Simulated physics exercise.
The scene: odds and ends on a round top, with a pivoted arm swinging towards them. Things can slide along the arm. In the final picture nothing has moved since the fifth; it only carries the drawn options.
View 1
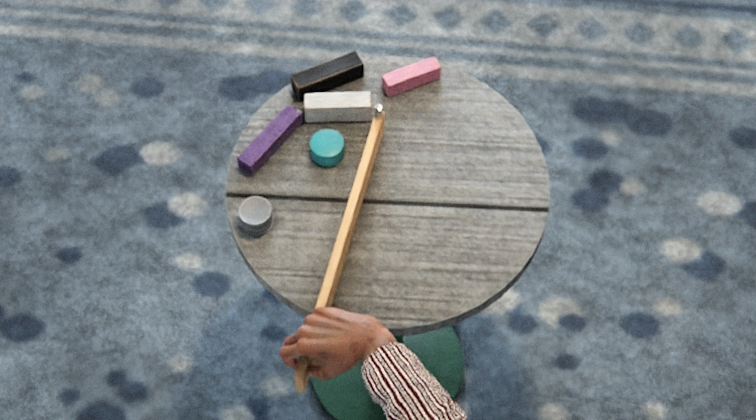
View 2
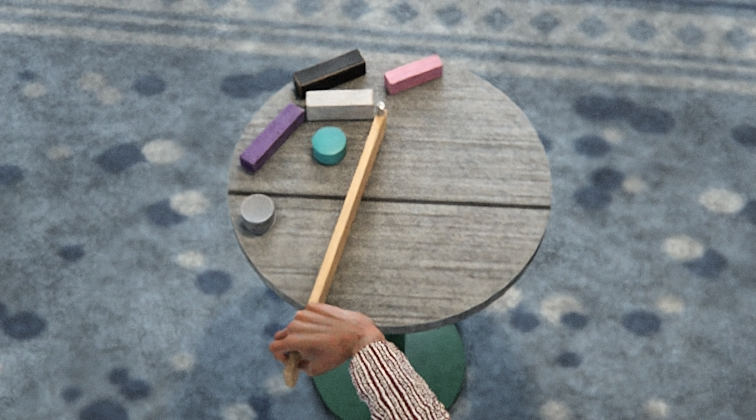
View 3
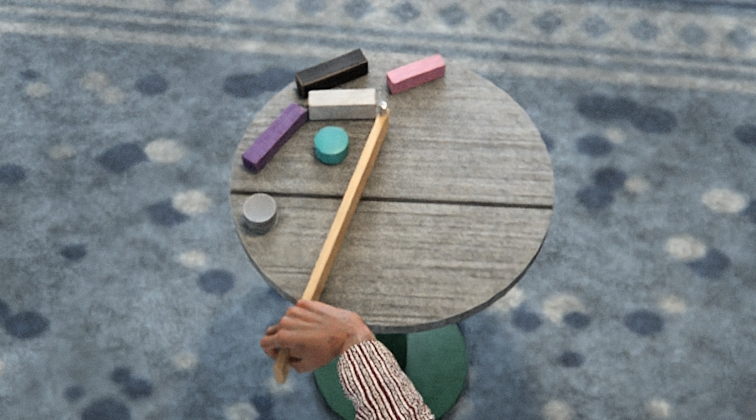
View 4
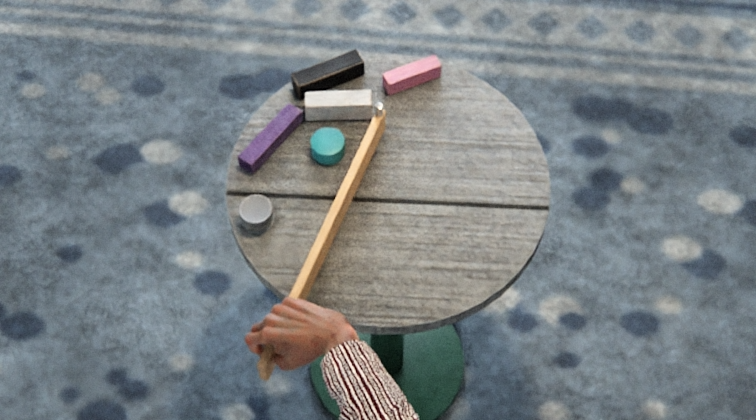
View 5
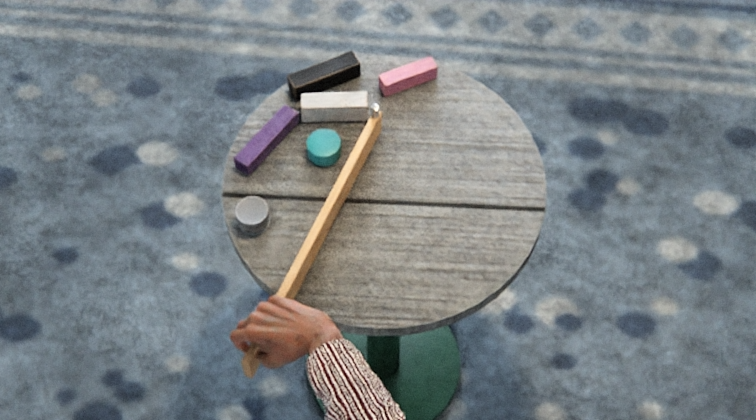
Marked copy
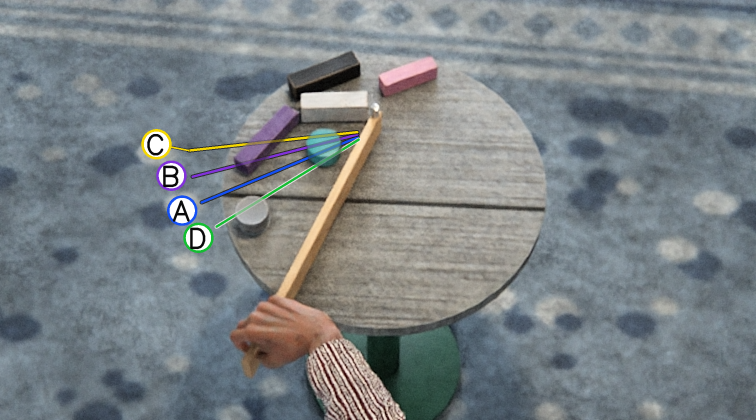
On a round wooden table, a hand in a striped sleeve swung the near end of a pivoted wooden arm slowly to the left, while the coloured bars and small round tins stayed put.
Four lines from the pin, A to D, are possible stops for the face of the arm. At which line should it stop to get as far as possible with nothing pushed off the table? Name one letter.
It can go as far as D.
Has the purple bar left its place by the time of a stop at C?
By then, yes.
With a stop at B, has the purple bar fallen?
No.
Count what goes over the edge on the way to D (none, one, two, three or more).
By then, none.
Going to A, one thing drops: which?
The grey tin goes over.
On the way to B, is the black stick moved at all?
By then, no.
On the marked copy, A at (281, 169); B at (276, 155); C at (274, 141); D at (290, 182).
Taking D. A third of the way, arm (318, 182); black stick (324, 76); grey tin (253, 216).
Two thirds of the way, arm (303, 170); grey tin (241, 207); black stick (324, 76).
When it is over, arm (297, 164); grey tin (230, 195); turquoise tin (318, 142); nothing has fallen.
As for the rest, A drops the grey tin; B drops the grey tin; C drops the grey tin.
